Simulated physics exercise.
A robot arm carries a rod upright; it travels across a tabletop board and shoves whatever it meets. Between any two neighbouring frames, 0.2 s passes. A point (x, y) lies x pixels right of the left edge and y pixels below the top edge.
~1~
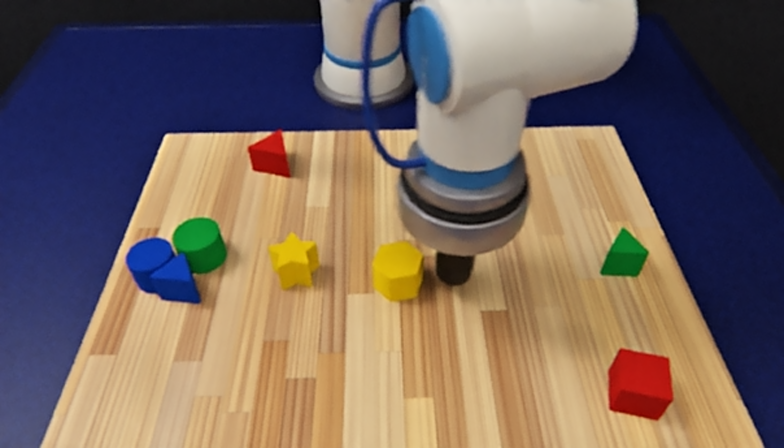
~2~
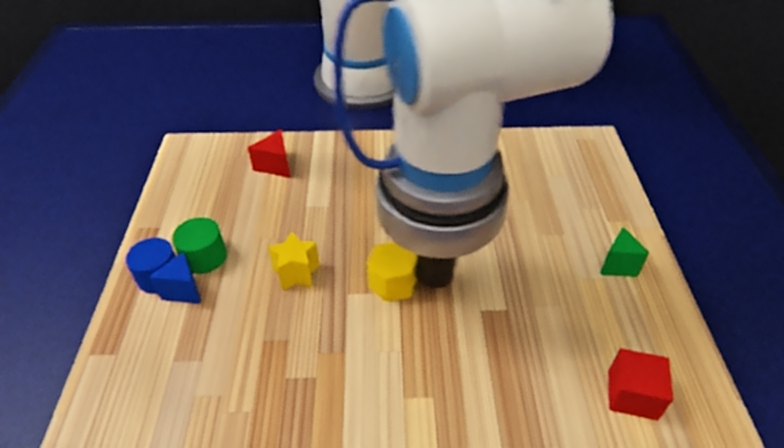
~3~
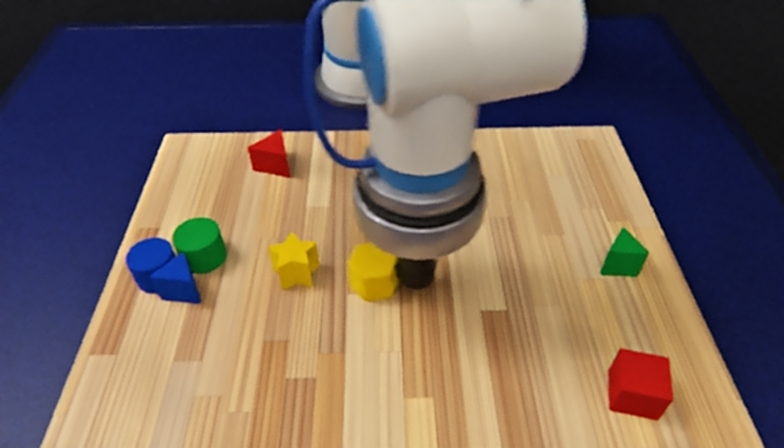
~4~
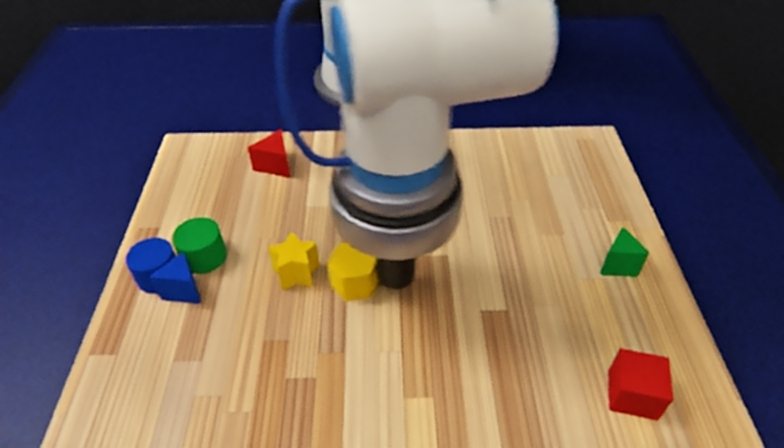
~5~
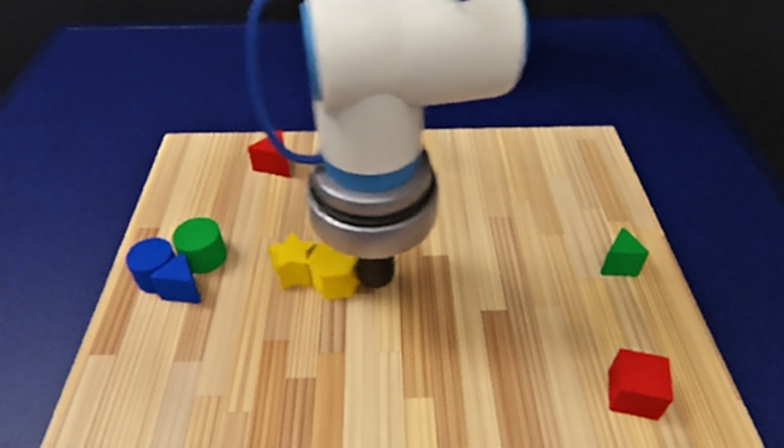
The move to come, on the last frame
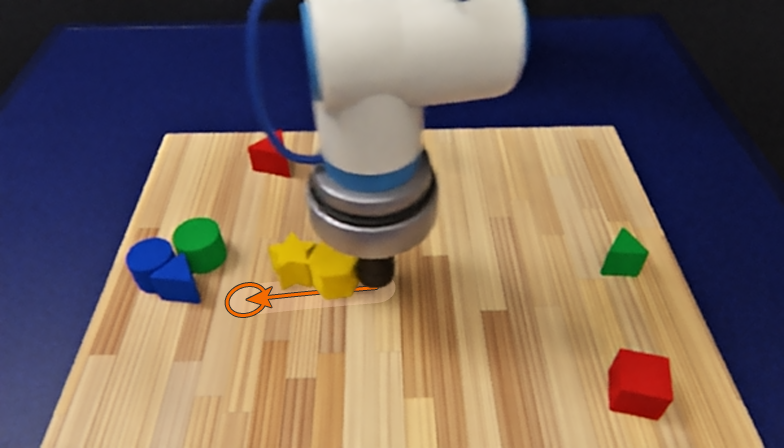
At first, a robot arm's dark rod sits just right of a yellow hexagon on a wooden board, among scattered red, green, blue and yellow blocks. The arm then pushes the hexagon steadily left a short way, until it sits against the yellow star, while the other blocks stay still.
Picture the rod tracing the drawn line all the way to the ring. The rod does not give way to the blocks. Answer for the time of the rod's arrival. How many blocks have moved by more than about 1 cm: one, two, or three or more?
The answer is three or more blocks.
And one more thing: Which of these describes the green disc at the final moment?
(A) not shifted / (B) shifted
I choose B.
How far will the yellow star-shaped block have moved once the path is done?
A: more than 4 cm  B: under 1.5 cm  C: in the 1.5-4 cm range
(A)
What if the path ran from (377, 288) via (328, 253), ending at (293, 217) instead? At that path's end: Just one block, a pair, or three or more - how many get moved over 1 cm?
Two move.
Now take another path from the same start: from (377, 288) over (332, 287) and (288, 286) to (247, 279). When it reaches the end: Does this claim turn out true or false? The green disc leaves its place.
True.
Drawn move, from (377, 288) directly to (246, 300).
On the path given first. One third of the way, rod at (331, 278); yellow star-shaped block at (254, 244), turned 15° clockwise; yellow hexagon at (290, 256).
Two thirds of the way, rod at (287, 282); green disc at (189, 228); yellow star-shaped block at (228, 231), turned 30° clockwise; yellow hexagon at (255, 251), turned 25° clockwise.
At the end, rod at (242, 287); blue triangular piece still; green disc at (176, 220); yellow star-shaped block at (215, 222), turned 30° clockwise; yellow hexagon at (237, 245), turned 55° clockwise.
